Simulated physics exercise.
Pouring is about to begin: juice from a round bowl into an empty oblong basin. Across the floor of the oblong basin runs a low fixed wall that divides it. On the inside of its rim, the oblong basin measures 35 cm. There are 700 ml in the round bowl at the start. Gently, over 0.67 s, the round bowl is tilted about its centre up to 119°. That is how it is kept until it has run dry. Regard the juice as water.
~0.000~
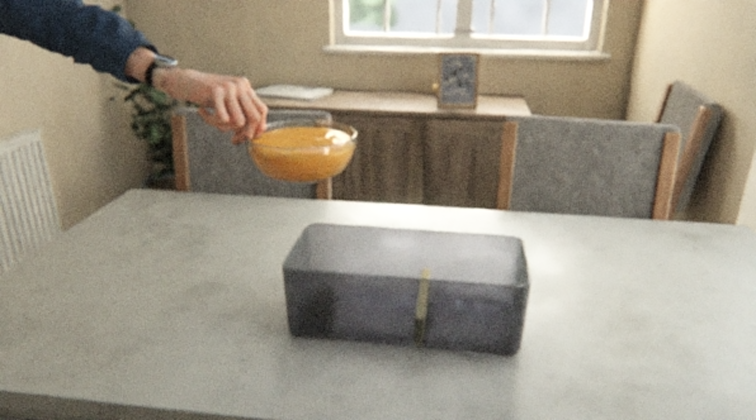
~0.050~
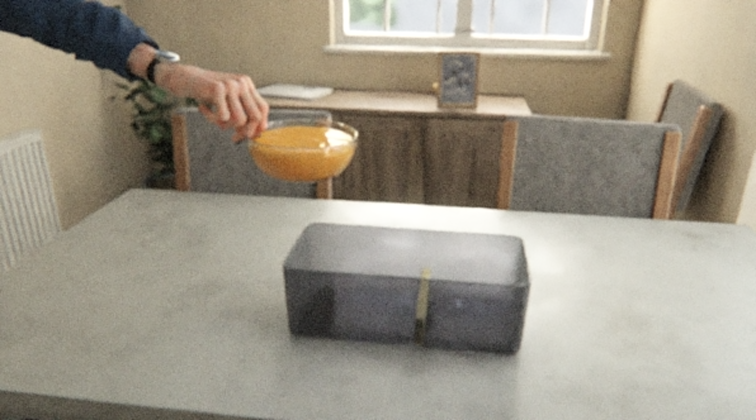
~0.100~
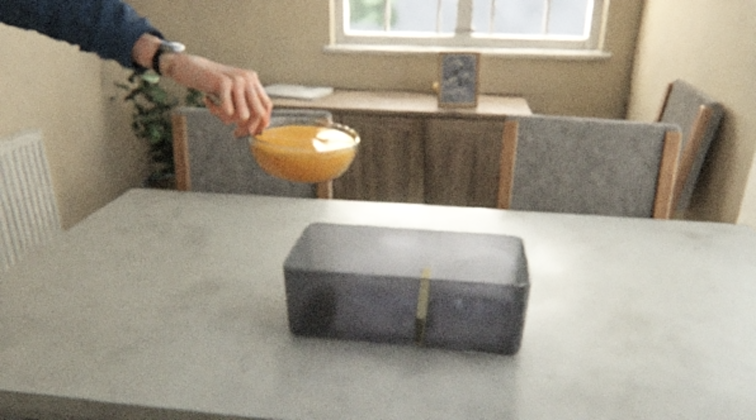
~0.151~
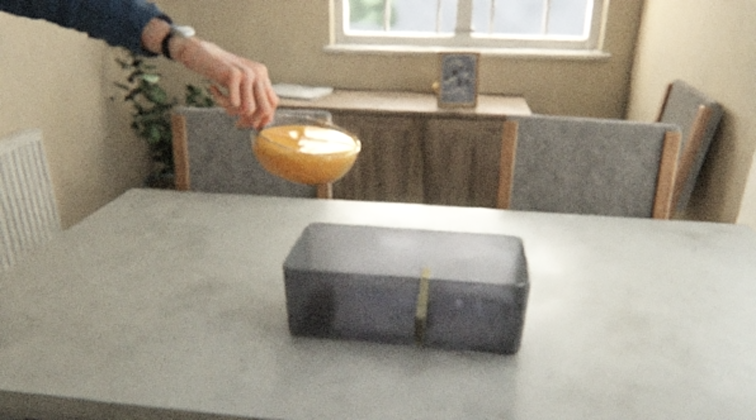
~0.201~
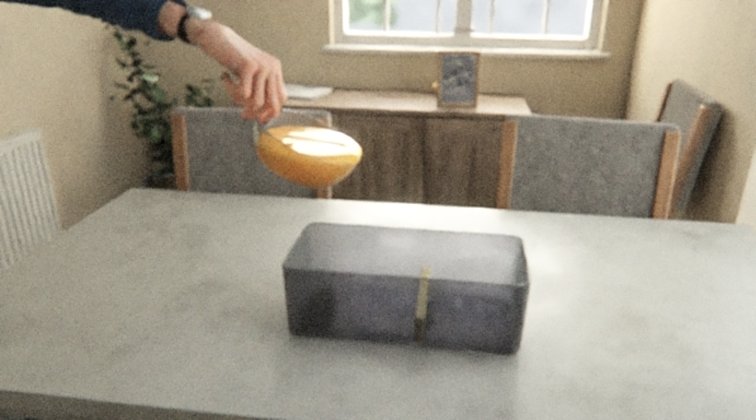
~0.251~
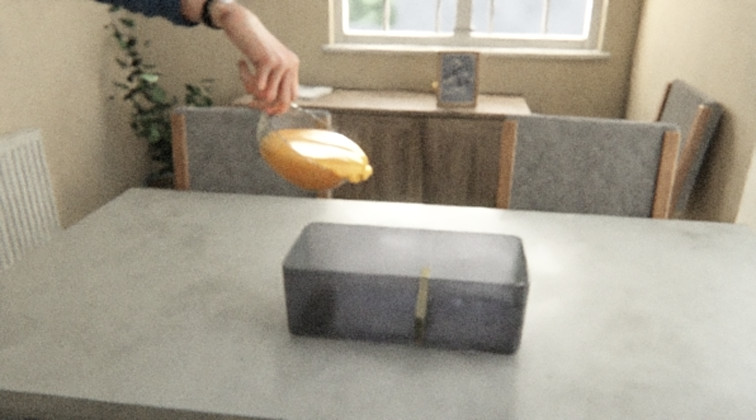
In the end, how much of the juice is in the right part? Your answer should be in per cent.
Roughly 7 percent is in the right part.
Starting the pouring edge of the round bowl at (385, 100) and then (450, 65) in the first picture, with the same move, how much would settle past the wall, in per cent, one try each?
The first try gives around 50 percent, the second around 70 percent.
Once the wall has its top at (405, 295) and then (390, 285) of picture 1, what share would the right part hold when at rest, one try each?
25 per cent first, 45 per cent second.
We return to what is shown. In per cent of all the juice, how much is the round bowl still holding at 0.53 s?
Close to 3 in a hundred.
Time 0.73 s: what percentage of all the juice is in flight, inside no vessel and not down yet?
Near 8 in a hundred.
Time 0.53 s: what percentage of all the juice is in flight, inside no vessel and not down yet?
24 per cent.
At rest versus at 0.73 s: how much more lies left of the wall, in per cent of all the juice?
About 2 percent.
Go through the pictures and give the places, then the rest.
It leans 0°; its right rim is at (355, 137); the juice meets the walls at (253, 137) and (354, 141); the oblong basin's rim runs from (295, 245) to (526, 261); the wall's top is at (423, 292), in the first frame.
It leans 2°; its right rim is at (355, 138); the juice meets the walls at (253, 136) and (354, 142), in the second frame.
It leans 6°; its right rim is at (357, 143); the juice meets the walls at (255, 133) and (355, 144), in the third frame.
It leans 14°; its right rim is at (358, 151); the juice meets the walls at (257, 133) and (356, 146), in the fourth frame.
It leans 25°; its right rim is at (358, 160); the juice meets the walls at (260, 133) and (358, 153); 4 per cent is over the edge, in the fifth frame.
It leans 37°; its right rim is at (355, 171); the juice meets the walls at (264, 135) and (348, 158); 13 per cent is over the edge, in the sixth frame.
Then, 0.53 s in, the tilt is 106° and 3 per cent is still to pour, 73 is left of the wall and 0 right of it.
Then, 0.73 s in, the tilt is 119° and 0 per cent is still to pour, 88 is left of the wall and 4 right of it.
Then, 0.94 s in, the tilt is 119° and 0 per cent is still to pour, 89 is left of the wall and 7 right of it.
Then, 1.17 s in, the tilt is 119° and 0 per cent is still to pour, 89 is left of the wall and 7 right of it.
Finally, 89 per cent lies left of the wall, 7 right of it and 3 outside.
